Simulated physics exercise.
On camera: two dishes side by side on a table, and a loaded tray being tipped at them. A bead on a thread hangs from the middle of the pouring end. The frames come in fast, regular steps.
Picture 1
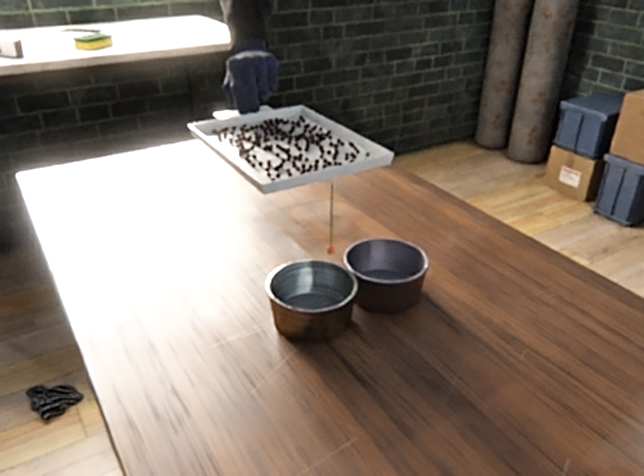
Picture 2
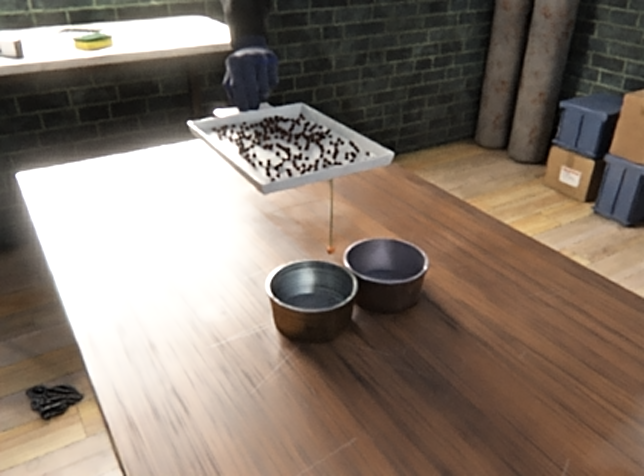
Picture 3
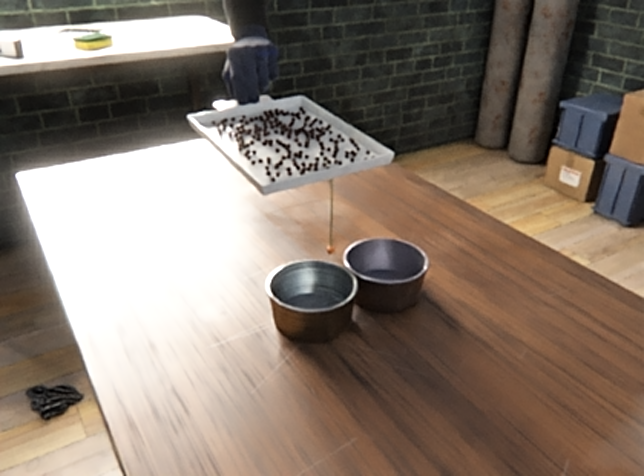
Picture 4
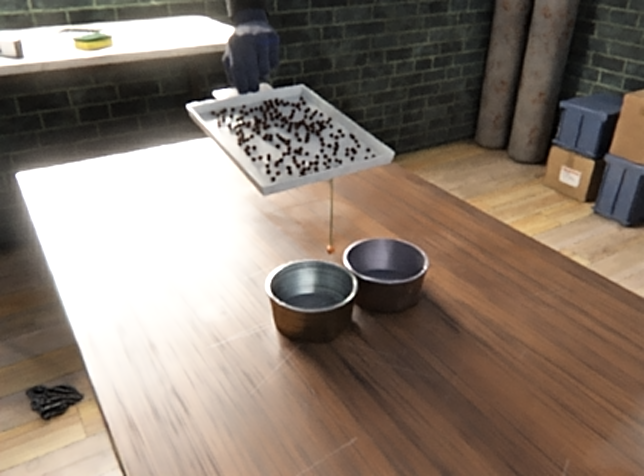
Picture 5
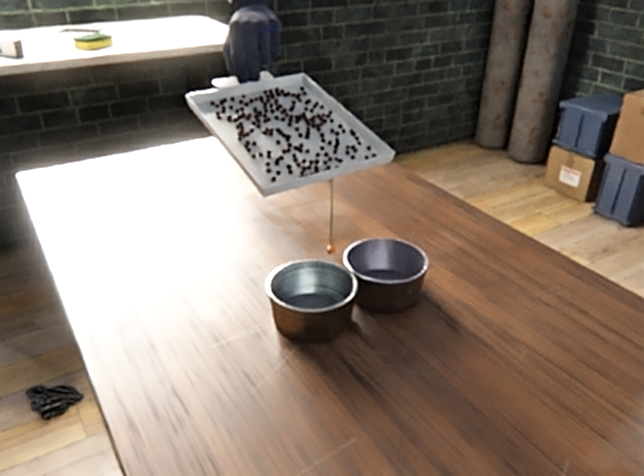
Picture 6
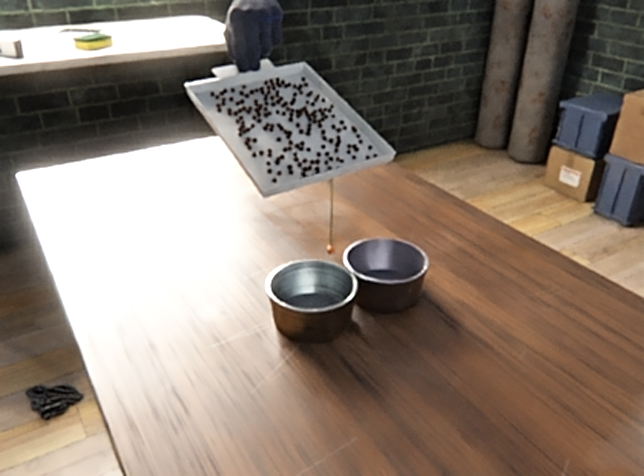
A gloved hand gradually tilting a pale tray of small dark berries above two round dishes on a wooden table.
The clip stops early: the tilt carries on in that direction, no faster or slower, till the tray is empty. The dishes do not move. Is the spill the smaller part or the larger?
They take more than half between them.
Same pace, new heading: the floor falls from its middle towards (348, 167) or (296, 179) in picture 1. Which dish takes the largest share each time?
At the first place the right one, at the second the dish on the left.
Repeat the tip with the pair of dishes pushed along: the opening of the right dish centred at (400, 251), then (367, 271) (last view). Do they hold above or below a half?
The first try: Most of it. The second: The larger part.
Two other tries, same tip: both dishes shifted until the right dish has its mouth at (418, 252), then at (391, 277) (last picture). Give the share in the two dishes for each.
Roughly 60 per cent, and 70 per cent.
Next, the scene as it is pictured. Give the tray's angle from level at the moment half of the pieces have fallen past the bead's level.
Around 110° of tilt.
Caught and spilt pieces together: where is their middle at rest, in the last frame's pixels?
Close to (321, 314).
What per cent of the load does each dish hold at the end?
Left dish: 80 %, right dish: 10 %.
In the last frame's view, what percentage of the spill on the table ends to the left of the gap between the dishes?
Close to 50 per cent.
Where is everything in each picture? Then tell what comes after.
In the first picture, corners of the pouring end near (263, 183) and (391, 153), level; middle of the load near (289, 142), allspice berries; left dish near (335, 321); right dish near (411, 292); bead on its thread near (331, 250).
In the second picture, corners of the pouring end near (263, 183) and (391, 153), level; middle of the load near (289, 141).
In the third picture, corners of the pouring end near (264, 184) and (391, 153), tipped barely, lowest at the left corner; middle of the load near (289, 137).
In the fourth picture, corners of the pouring end near (264, 185) and (392, 152), tipped a little, lowest at the left corner; middle of the load near (289, 130).
In the fifth picture, corners of the pouring end near (264, 187) and (392, 152), tipped a little, lowest at the left corner; middle of the load near (290, 124).
In the sixth picture, corners of the pouring end near (264, 188) and (393, 151), tipped clearly, lowest at the left corner; middle of the load near (291, 119); left dish near (335, 321); right dish near (411, 292).
Shortly afterwards, tray tipped steeply; the bulk on the tray; a little in the left dish; only a few outside both; a little in the air.
Next, tray tipped past a quarter turn; near two thirds on the tray; a little in the left dish; only a few in the right dish; only a few outside both; a little in the air.
Some moments later, tray tipped past a quarter turn; the bulk in the left dish; a little in the right dish; a little outside both.
In the end, tray tipped past a quarter turn; the bulk in the left dish; a little in the right dish; a little outside both.
